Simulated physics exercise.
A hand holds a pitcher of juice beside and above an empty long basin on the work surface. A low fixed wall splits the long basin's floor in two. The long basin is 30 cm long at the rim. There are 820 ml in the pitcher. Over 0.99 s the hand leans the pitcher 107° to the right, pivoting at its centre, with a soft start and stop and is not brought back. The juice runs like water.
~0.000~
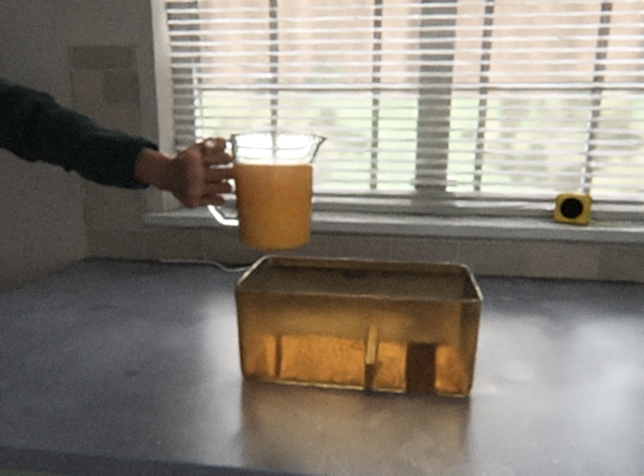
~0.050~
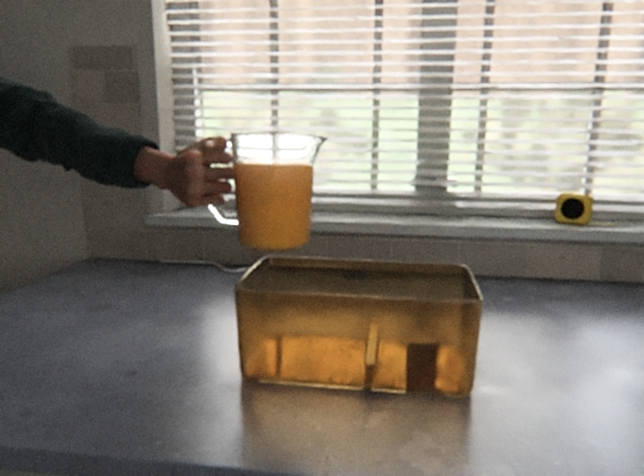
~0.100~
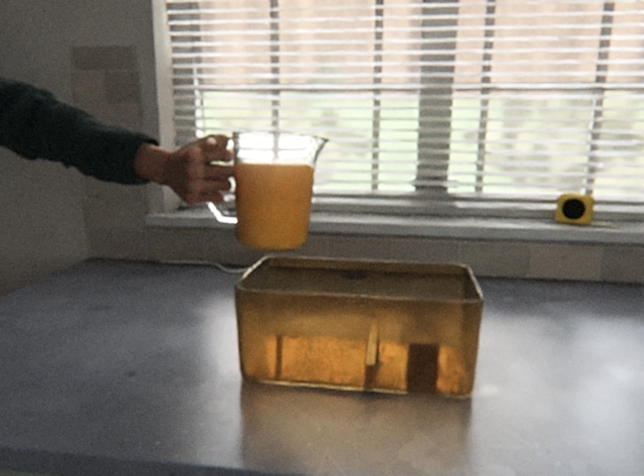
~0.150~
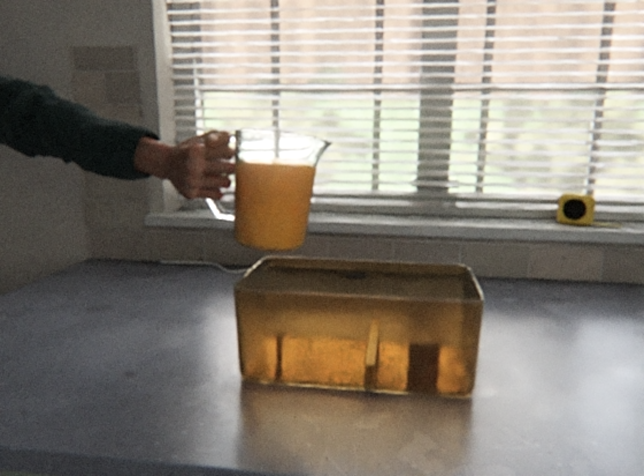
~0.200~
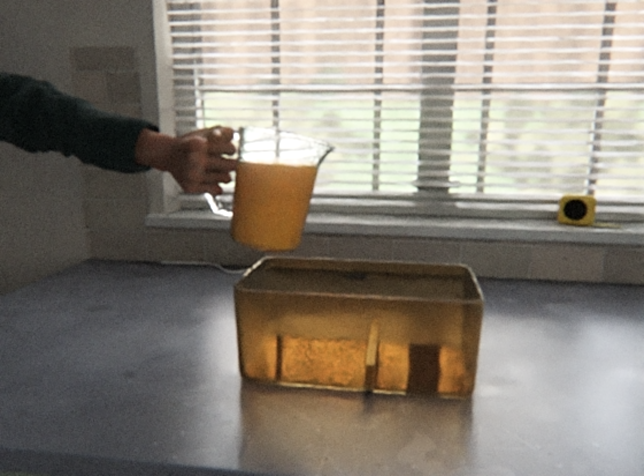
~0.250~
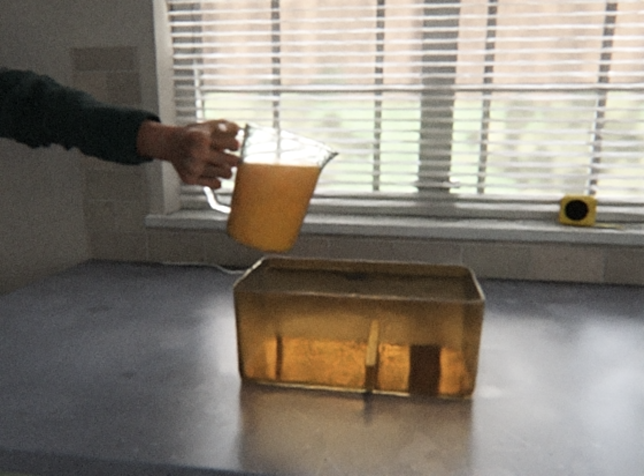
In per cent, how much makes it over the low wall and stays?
The far part has some 59 per cent.
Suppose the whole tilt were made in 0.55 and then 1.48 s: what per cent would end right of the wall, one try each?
In turn about 50 and 65 per cent.
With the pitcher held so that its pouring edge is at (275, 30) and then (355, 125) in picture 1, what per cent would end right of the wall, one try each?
First 15, then 75 per cent.
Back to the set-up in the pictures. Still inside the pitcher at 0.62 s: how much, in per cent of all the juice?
Some 86 per cent.
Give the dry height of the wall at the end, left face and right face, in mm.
Some 20 mm on the left and 8 mm on the right.
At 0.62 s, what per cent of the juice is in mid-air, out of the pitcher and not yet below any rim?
Near 12 in a hundred.
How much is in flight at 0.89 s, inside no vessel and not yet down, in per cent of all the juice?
Near 14 in a hundred.
By 0.62 s the tilt is 75° and 85 per cent is still to pour, 0 is left of the wall and 3 right of it.
By 0.89 s the tilt is 105° and 30 per cent is still to pour, 14 is left of the wall and 41 right of it.
By 1.18 s the tilt is 107° and 2 per cent is still to pour, 33 is left of the wall and 62 right of it.
By 1.49 s the tilt is 107° and 0 per cent is still to pour, 40 is left of the wall and 60 right of it.
At rest 40 per cent lies left of the wall, 59 right of it and 1 outside.
